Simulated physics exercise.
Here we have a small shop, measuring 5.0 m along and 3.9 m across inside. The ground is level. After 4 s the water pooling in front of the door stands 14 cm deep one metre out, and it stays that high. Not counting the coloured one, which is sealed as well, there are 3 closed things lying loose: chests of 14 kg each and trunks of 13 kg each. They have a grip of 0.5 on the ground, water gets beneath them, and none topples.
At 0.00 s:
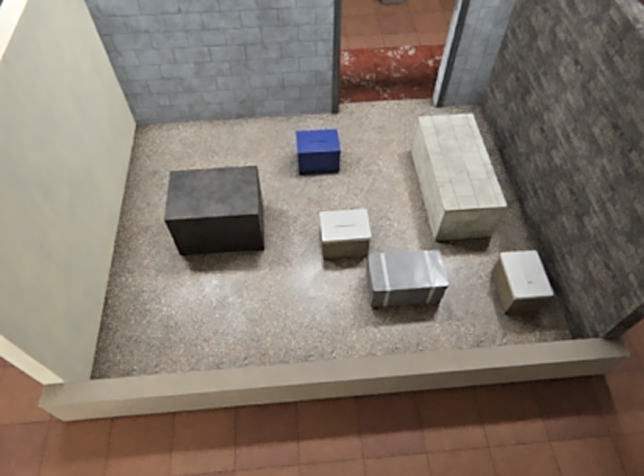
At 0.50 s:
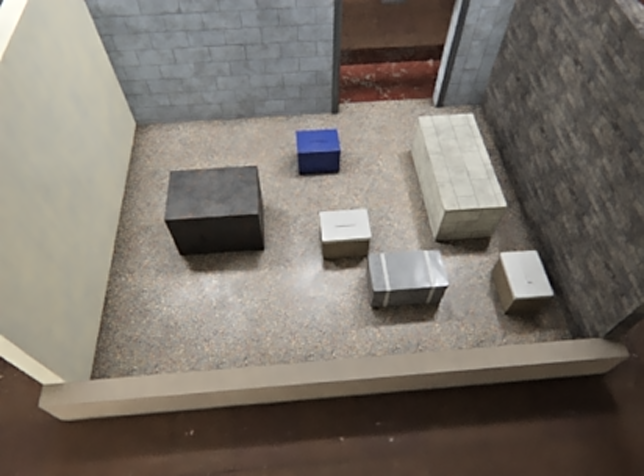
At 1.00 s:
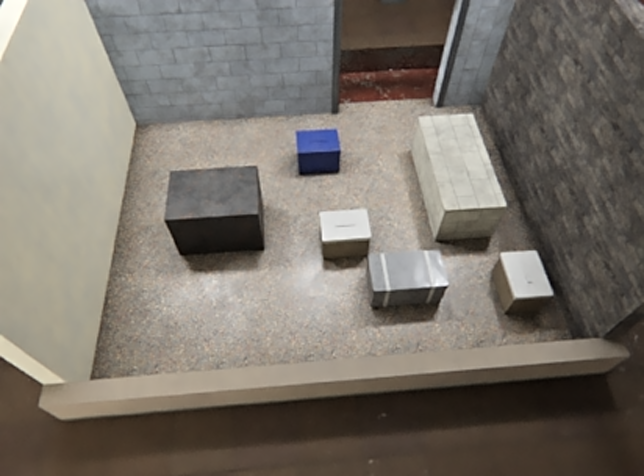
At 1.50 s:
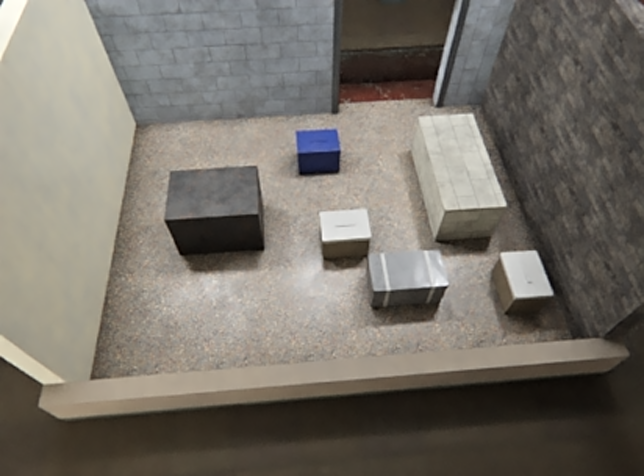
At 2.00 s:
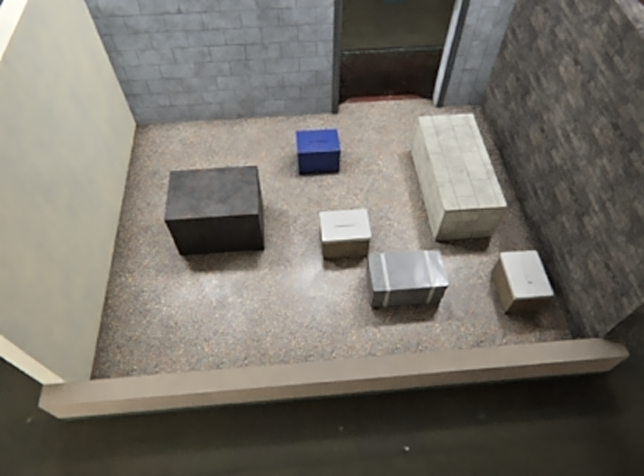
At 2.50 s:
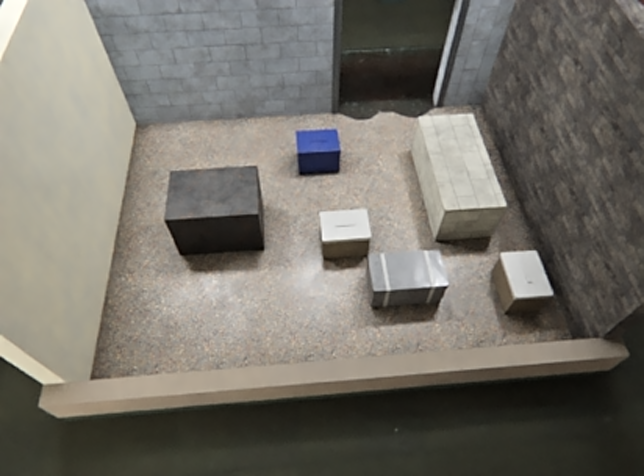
Small shop interior with blue, dark, white and grey boxes standing still as dark water covers the tiles outside and edges into the doorway.
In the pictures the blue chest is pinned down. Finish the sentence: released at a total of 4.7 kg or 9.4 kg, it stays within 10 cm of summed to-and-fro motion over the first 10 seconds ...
... with neither total.
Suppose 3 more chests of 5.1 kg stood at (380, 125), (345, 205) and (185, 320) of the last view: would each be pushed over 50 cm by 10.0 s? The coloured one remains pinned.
Result, in order - exceeds it; exceeds it; falls shy.
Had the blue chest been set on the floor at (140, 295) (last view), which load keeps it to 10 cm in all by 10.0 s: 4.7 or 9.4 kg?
So both weights work.
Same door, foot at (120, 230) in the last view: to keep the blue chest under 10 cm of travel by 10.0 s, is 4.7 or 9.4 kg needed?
If so, only the heavier one succeeds.
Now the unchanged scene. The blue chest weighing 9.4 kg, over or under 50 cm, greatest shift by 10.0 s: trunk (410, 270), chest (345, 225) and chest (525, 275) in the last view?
In that order: Beyond, below, below.
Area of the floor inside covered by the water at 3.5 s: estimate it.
I'd estimate close to 1.5 m2.
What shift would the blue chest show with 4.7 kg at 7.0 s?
I'd put it at about 40 cm.
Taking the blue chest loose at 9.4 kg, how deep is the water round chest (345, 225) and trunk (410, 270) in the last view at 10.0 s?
I'd estimate 4 cm for the first and 5 cm for the second.
After 3.5 s the blue chest would be 0 cm from its start with 4.7 kg and 0 cm from its start with 9.4 kg; 0 cm of water round it then.
After 4.5 s the blue chest would be 0 cm from its start with 4.7 kg and 0 cm from its start with 9.4 kg; 1 cm of water round it then.
After 7.0 s the blue chest would be 41 cm from its start with 4.7 kg and 11 cm from its start with 9.4 kg; 3 cm of water round it then.
After 10.0 s the blue chest would be 132 cm from its start with 4.7 kg and 83 cm from its start with 9.4 kg; 3 cm of water round it then.
